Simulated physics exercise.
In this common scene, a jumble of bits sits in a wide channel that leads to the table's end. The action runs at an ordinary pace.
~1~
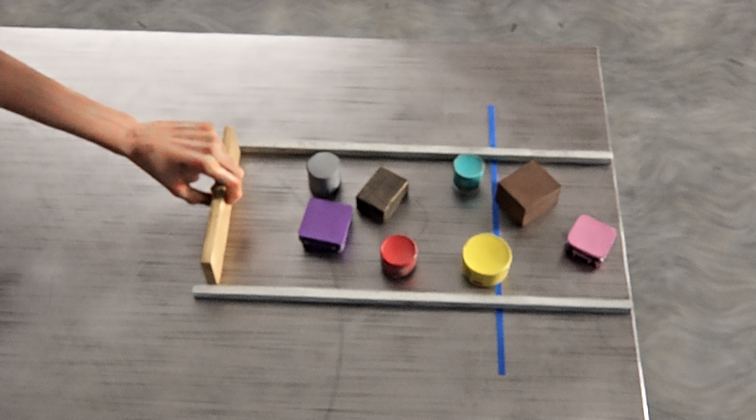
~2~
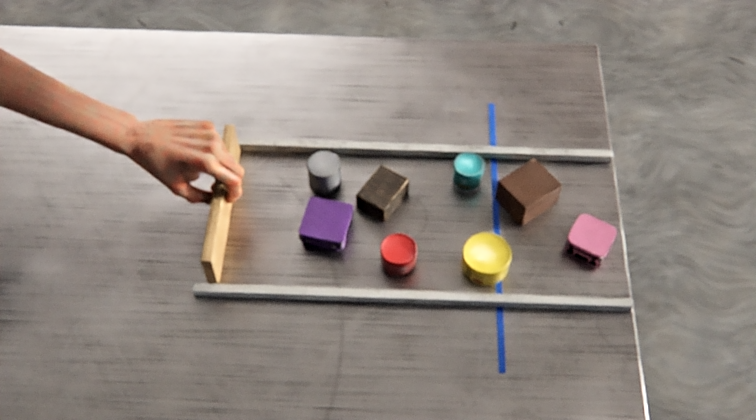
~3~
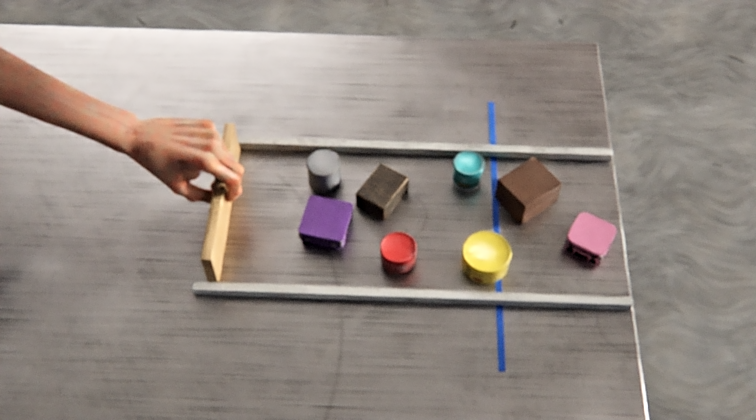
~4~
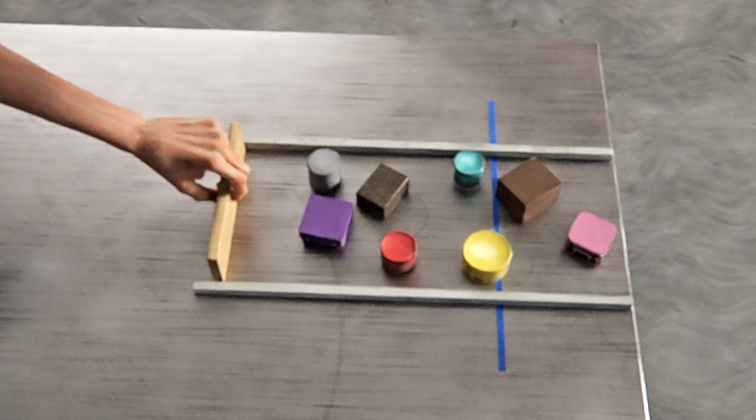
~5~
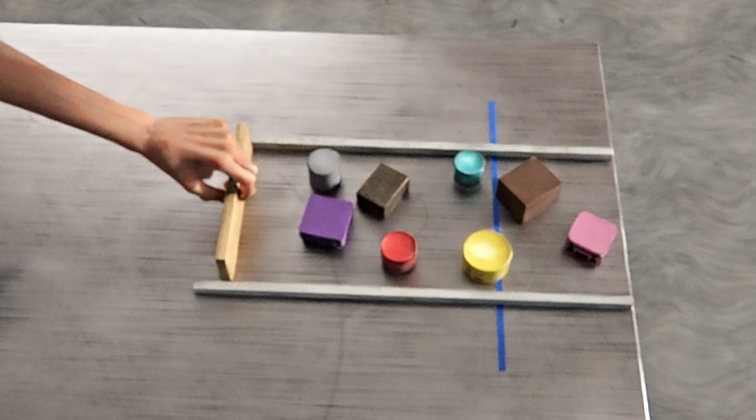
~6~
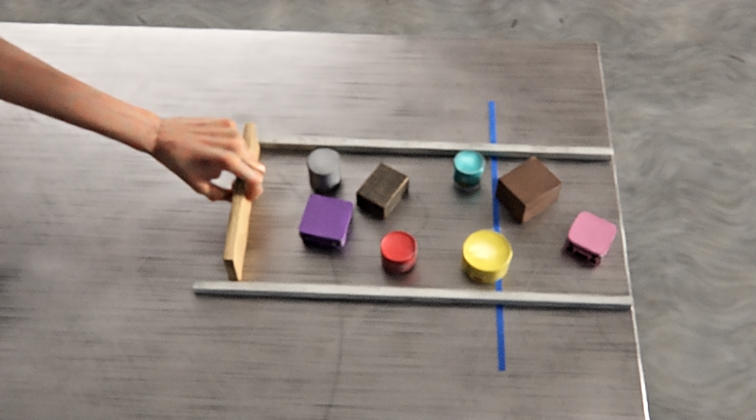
A hand slides a wooden board slightly right along a railed channel, while the colourful blocks and round pots ahead stay still.
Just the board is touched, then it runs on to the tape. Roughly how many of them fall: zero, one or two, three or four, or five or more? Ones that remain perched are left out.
Zero.
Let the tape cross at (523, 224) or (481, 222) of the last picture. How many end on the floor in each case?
First try 0, second try 0.
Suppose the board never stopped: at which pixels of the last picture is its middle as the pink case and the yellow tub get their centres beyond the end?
First one: Around (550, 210). Other one: Around (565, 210).
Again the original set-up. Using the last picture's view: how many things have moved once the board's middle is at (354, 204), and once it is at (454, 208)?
Moved so far: 4, then 7.
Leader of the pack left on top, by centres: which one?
Result - foremost is the pink case.
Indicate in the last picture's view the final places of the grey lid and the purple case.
The grey lid ends at (512, 180) and the purple case at (521, 234).
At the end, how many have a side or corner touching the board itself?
In contact: 3.
A little later, none off yet; pink case at rest near (590, 238); brown block at rest near (528, 190); yellow tub at rest near (486, 257).
Next, none off yet; pink case at rest near (590, 238); brown block shifted about its own width near (559, 193); yellow tub shifted about its own width near (524, 267).
When it is over, the number that fall off is zero.
